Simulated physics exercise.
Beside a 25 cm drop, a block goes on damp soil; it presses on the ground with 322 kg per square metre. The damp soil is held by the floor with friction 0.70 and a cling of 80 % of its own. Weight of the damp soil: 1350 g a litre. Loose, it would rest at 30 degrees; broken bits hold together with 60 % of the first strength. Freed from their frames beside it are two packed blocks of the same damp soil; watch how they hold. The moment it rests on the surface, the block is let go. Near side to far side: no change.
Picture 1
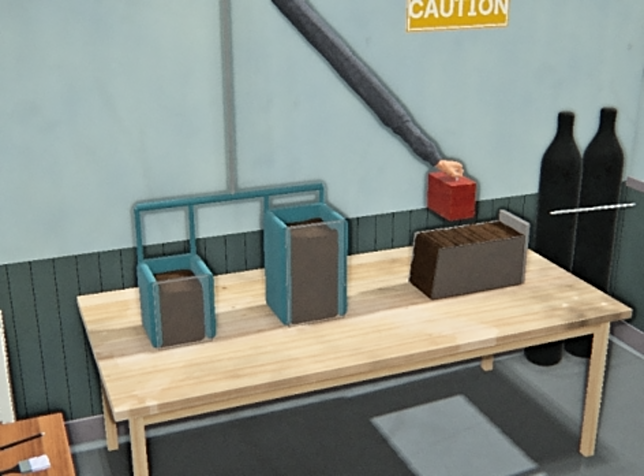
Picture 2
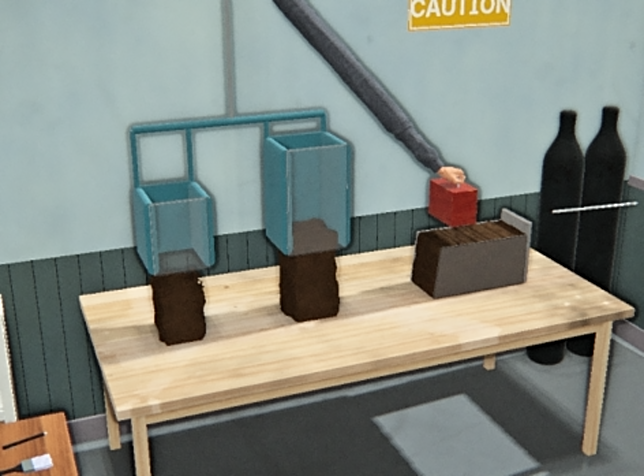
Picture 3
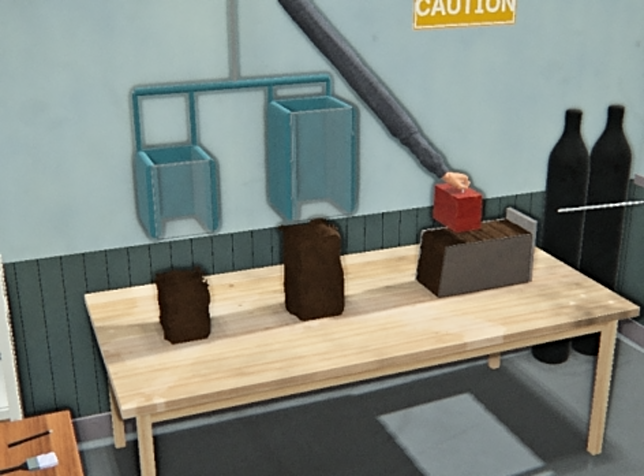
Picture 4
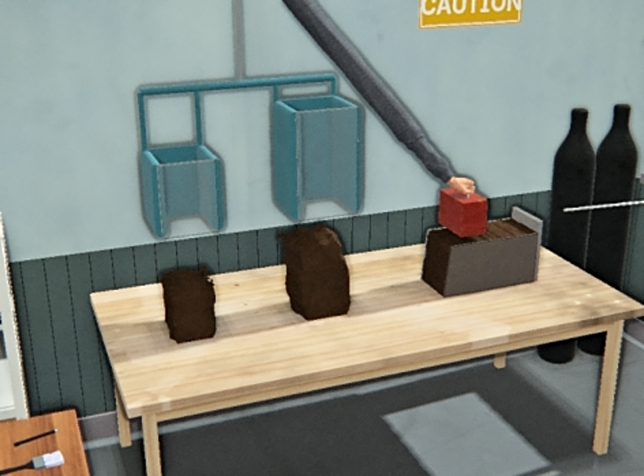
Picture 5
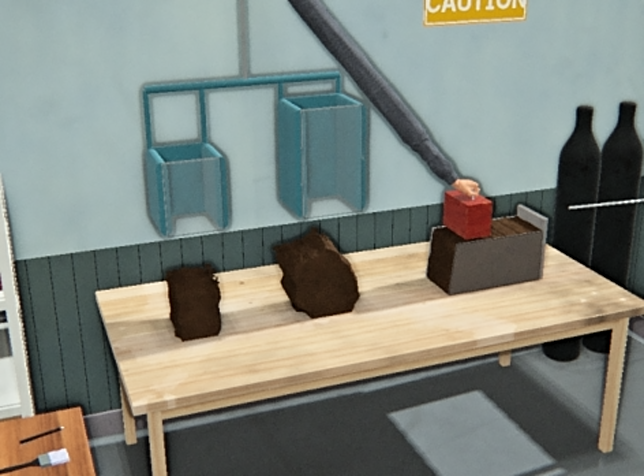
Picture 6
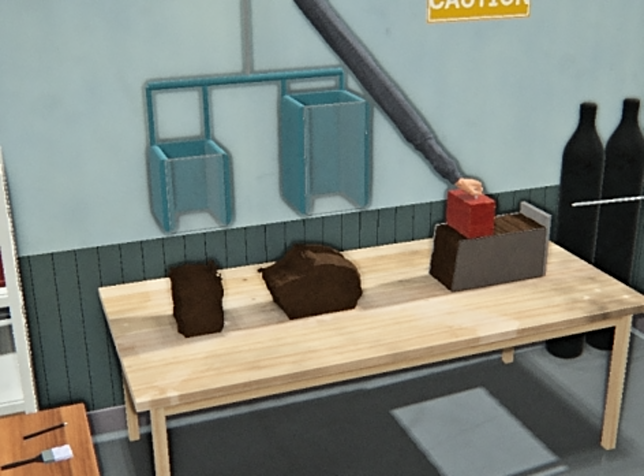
On a table beside a hand-held red block, boxes lift and the taller soil block slumps.
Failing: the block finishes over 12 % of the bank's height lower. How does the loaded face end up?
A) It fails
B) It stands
It fails (A).
Last picture + 0.16 s, the block is down by 5 % of the bank's height and stands upright.
Last picture + 0.36 s, the block is down by 17 % of the bank's height and leans 4 degrees.
Last picture + 0.55 s, the block is down by 31 % of the bank's height and leans 9 degrees.
Last picture + 0.74 s, the block is down by 37 % of the bank's height and leans 12 degrees.
Last picture + 0.89 s, the block is down by 37 % of the bank's height and leans 13 degrees.
